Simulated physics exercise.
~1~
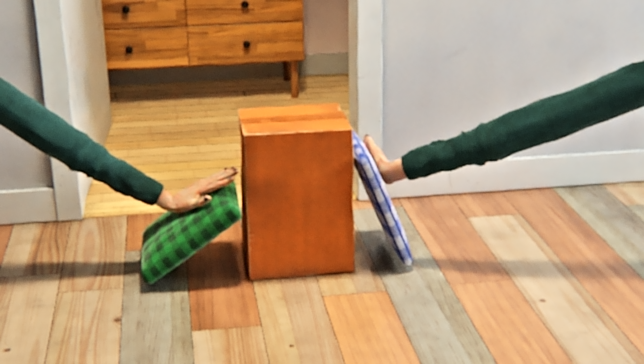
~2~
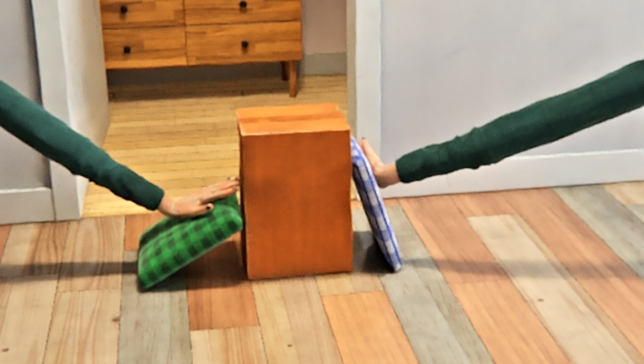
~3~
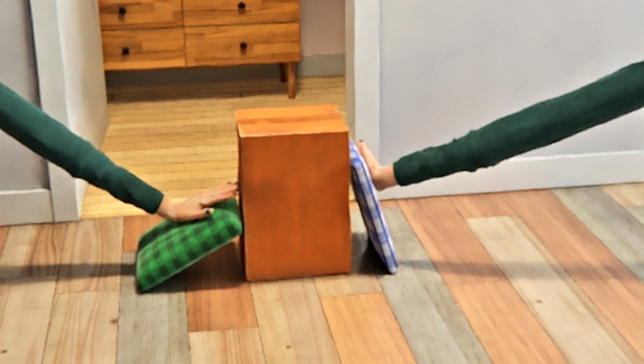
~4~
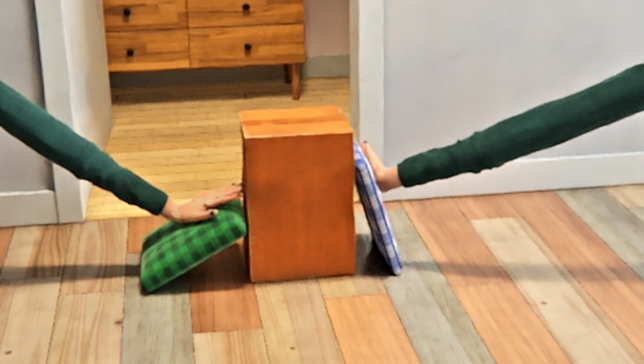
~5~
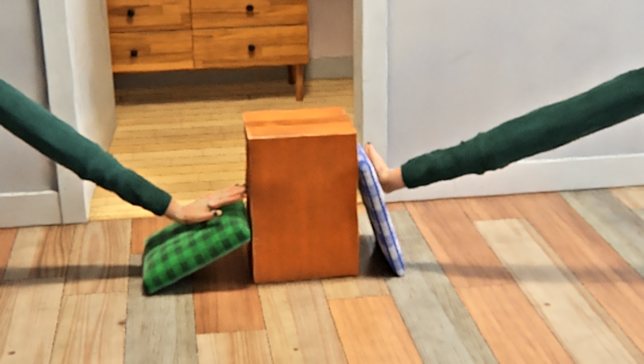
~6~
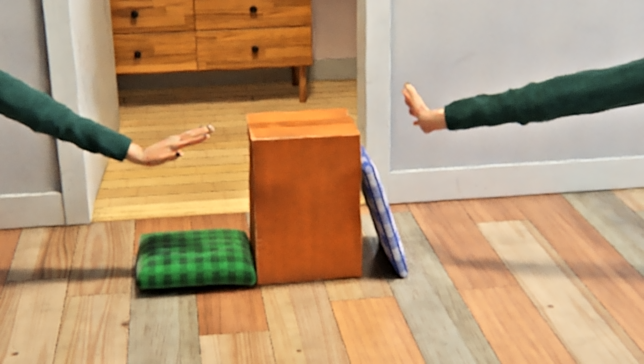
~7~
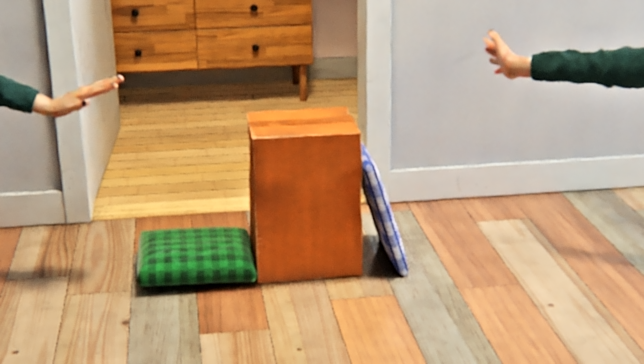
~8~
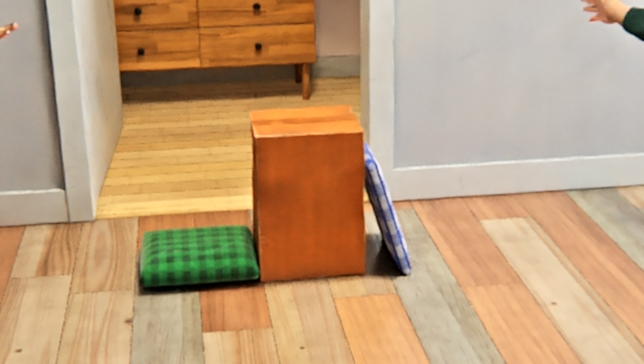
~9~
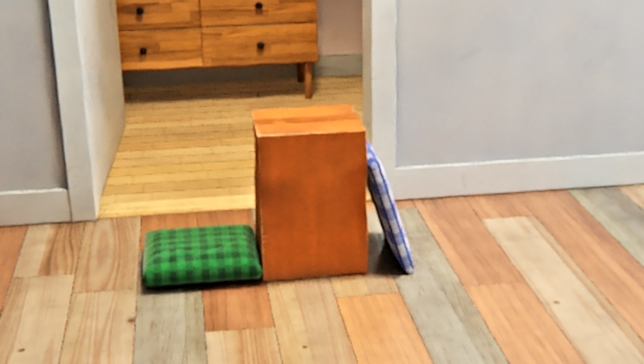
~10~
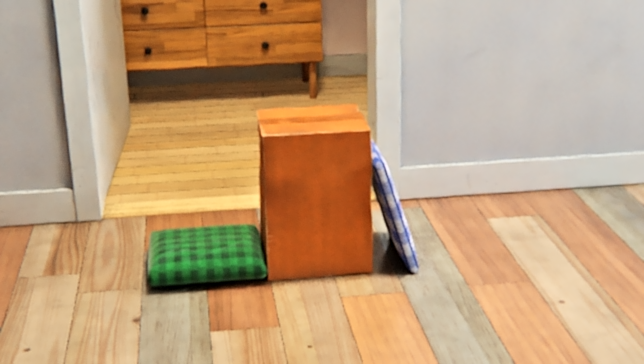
The clip shows two hands holding a green checked cushion and a blue checked seat pad against opposite sides of an orange box. The hands withdraw, and the cushion on the left drops flat to the floor, while the pad on the right stays leaning on the box.
